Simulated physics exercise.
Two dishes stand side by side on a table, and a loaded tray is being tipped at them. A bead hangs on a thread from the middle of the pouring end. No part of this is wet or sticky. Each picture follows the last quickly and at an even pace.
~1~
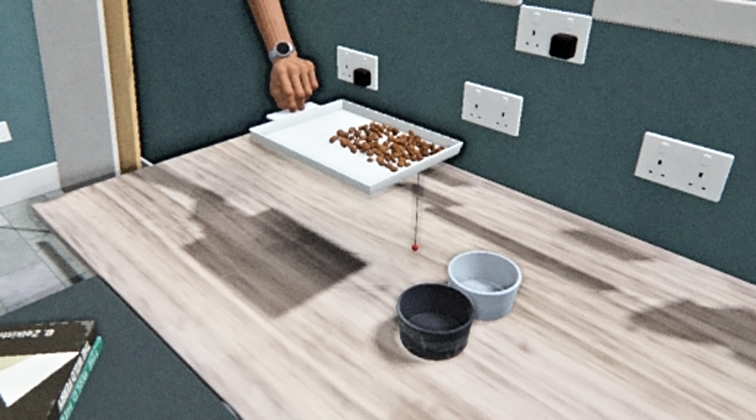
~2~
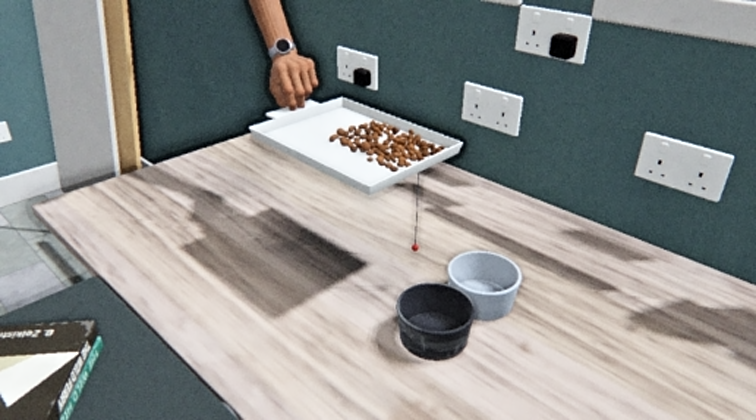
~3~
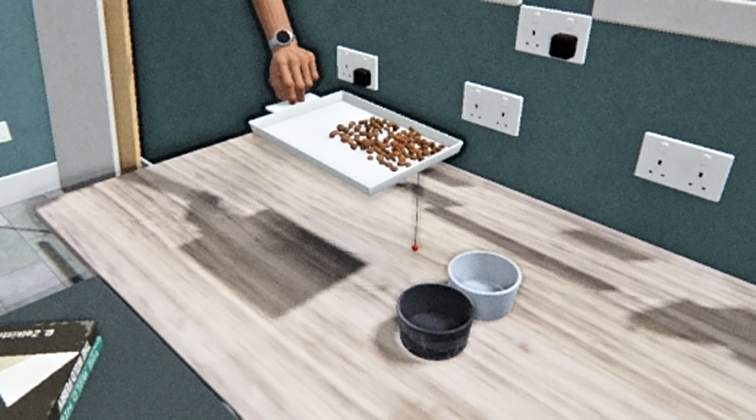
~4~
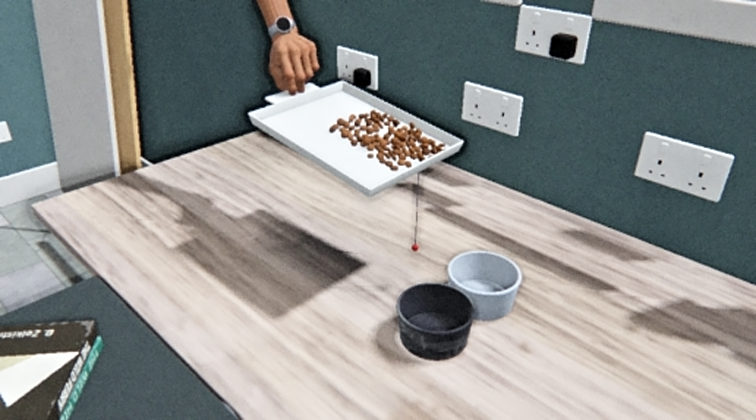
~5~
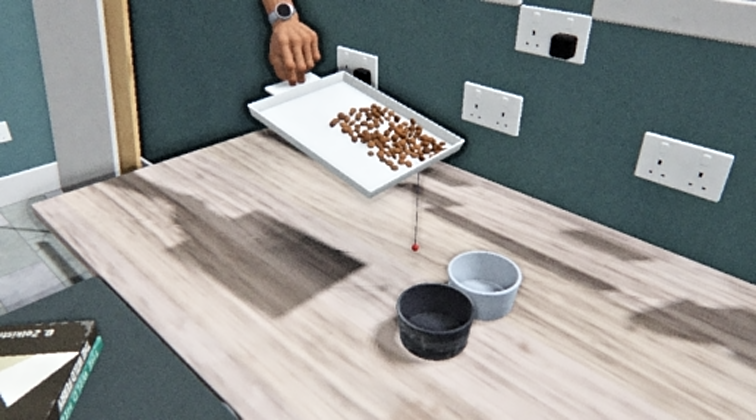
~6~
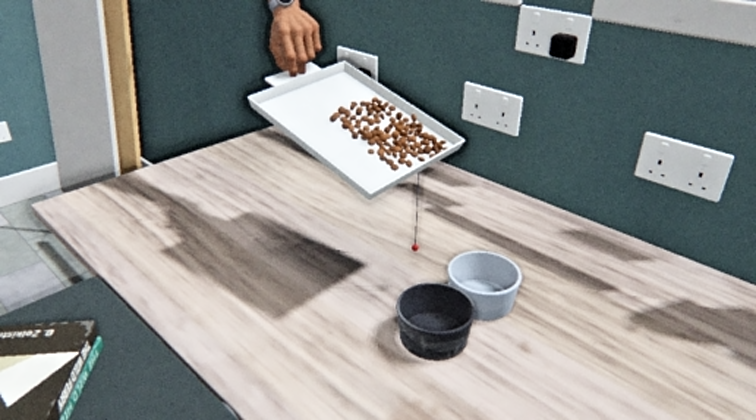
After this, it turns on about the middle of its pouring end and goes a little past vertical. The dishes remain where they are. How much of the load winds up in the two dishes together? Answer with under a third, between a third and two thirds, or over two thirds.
The two dishes together get under a third of it.
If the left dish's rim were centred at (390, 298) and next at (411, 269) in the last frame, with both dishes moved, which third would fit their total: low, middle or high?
At the first spot I'd expect beyond two thirds, and at the second spot in the middle band.
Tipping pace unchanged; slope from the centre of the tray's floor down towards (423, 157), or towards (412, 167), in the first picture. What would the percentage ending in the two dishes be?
Near 10 % and, after that, 30 %.
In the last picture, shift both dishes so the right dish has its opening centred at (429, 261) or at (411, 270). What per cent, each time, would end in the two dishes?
Roughly 80 per cent, then roughly 70 per cent.
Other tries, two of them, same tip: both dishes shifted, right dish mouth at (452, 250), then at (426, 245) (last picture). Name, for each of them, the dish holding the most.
Well, the first time it's the one placed on the left, and the second time it's the one placed on the left.
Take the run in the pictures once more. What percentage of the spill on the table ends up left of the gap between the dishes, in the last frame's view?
Roughly 100 percent.
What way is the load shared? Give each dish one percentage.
Final split: Left dish some 10 per cent, right dish some 10 per cent.
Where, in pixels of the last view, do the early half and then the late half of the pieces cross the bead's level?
The opening part goes through (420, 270); what follows goes through (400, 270).
Just after the last frame, tray tipped steeply; almost all on the tray; just a few in the air.
A moment on, tray tipped right over; roughly a third on the tray; about a tenth in the left dish; about a tenth in the right dish; roughly a quarter outside both; roughly a quarter in the air.
Further on, tray tipped past a quarter turn; about a tenth in the left dish; about a tenth in the right dish; the larger part outside both.
When it is over, tray tipped past a quarter turn; about a tenth in the left dish; about a tenth in the right dish; the larger part outside both.
